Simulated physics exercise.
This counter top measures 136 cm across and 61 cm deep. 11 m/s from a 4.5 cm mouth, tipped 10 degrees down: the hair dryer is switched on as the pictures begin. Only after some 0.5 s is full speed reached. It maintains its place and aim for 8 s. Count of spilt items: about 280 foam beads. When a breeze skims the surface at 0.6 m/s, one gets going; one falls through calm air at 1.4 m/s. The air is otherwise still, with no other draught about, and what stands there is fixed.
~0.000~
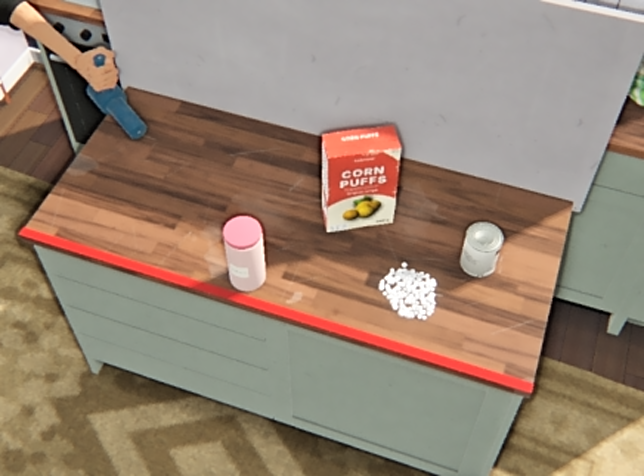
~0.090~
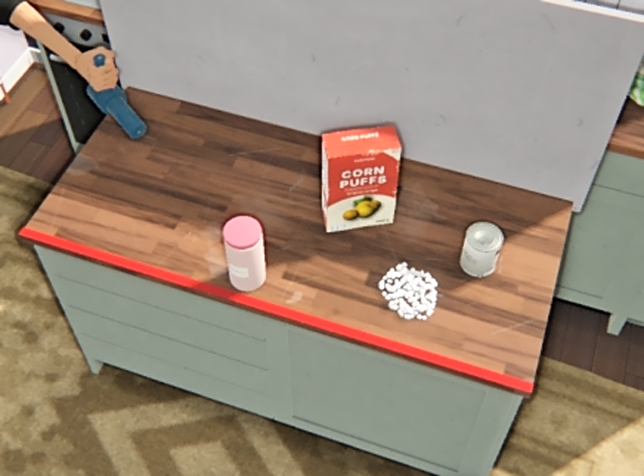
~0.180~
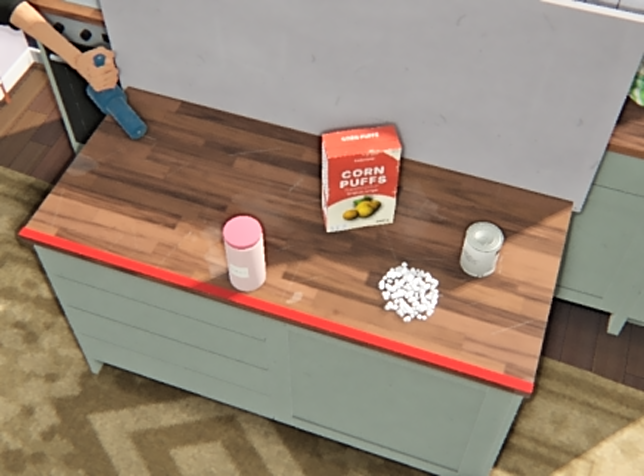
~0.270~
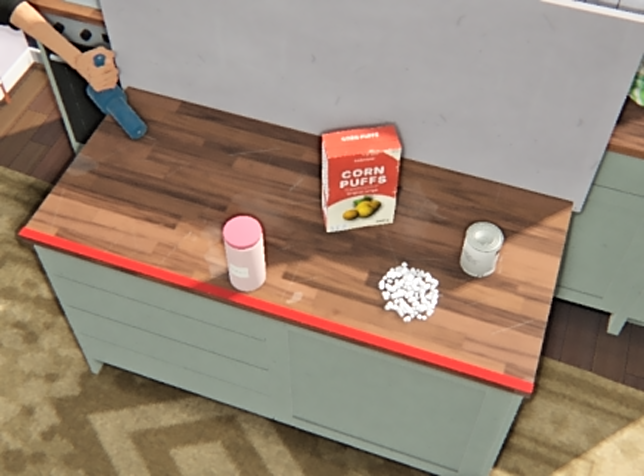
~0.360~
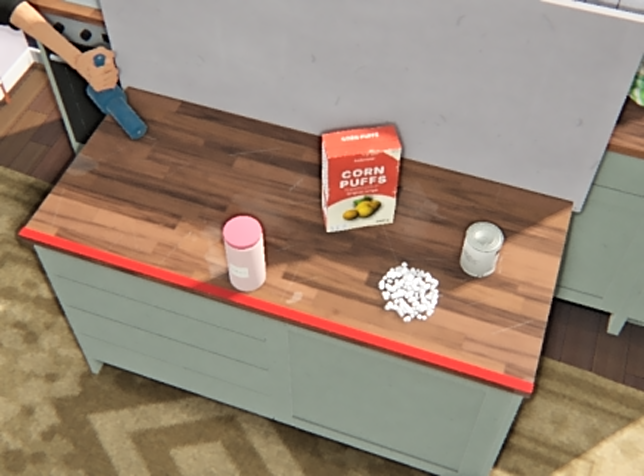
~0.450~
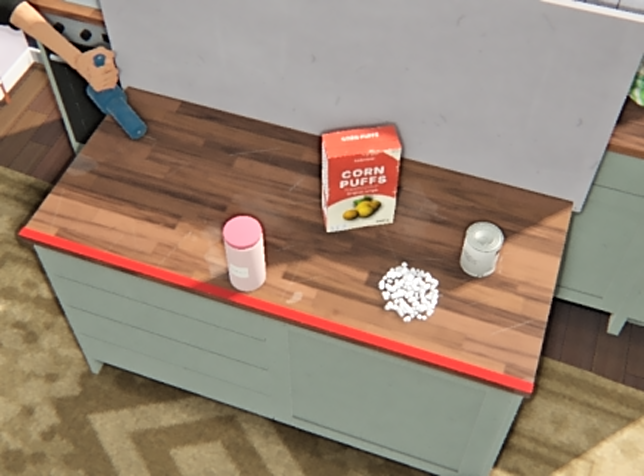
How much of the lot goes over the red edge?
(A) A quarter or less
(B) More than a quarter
A.
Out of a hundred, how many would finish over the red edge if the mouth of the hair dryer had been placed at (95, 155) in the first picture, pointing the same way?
It would come out near 3 in a hundred.
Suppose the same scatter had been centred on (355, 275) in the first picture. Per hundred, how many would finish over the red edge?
It would come to some 15 in a hundred.
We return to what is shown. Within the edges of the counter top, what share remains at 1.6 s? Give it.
Around 10 %.
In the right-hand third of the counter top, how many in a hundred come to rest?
1 %.
After 1.6 s, 10 % are on the move or not yet settled, 3 % are over the red edge.
After 2.6 s, 3 % are on the move or not yet settled, 3 % are over the red edge.
After 4.4 s, 1 % are on the move or not yet settled, 3 % are over the red edge.
After 8.0 s, at the end, 3 % are over the red edge.
